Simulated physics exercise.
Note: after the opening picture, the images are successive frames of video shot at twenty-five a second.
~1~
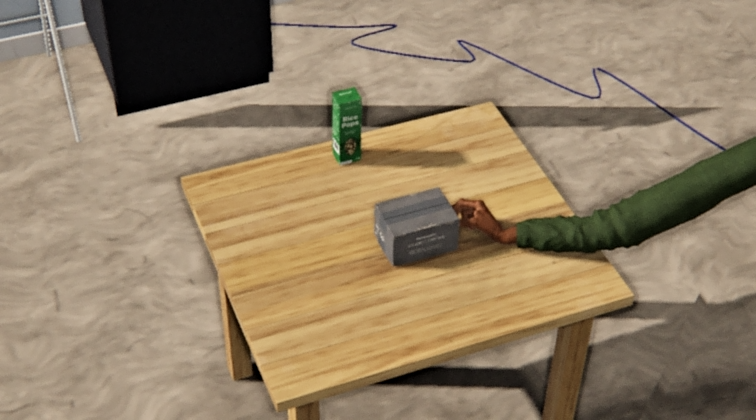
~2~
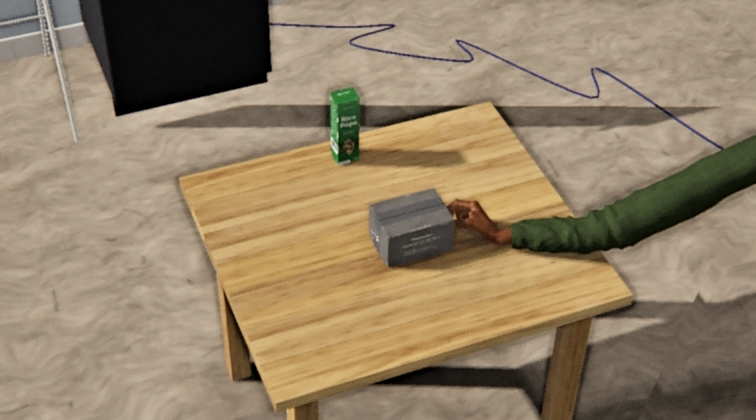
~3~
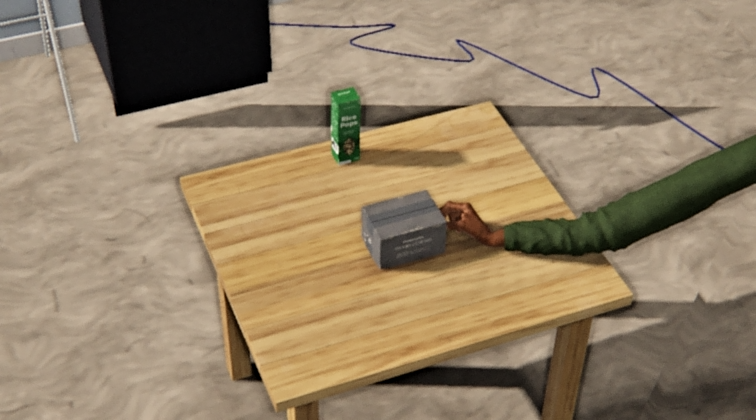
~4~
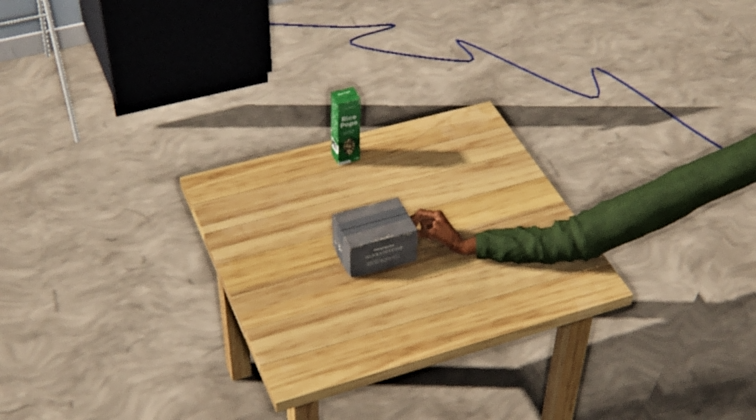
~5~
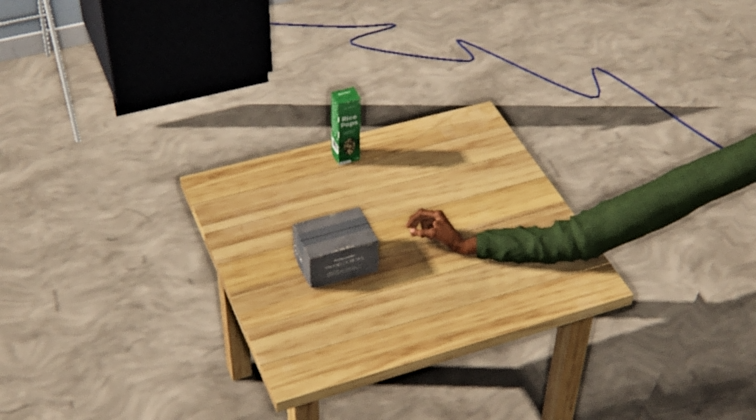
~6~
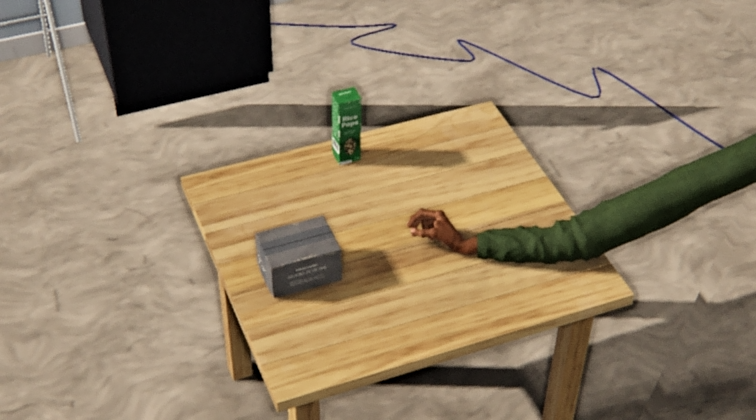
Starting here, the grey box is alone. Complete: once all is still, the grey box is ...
Off the table.
Then, 0.30 s after the last picture, grey box now off the table.
Then, 0.50 s after the last picture, things are still on the move.
By the end, off the table, grey box.
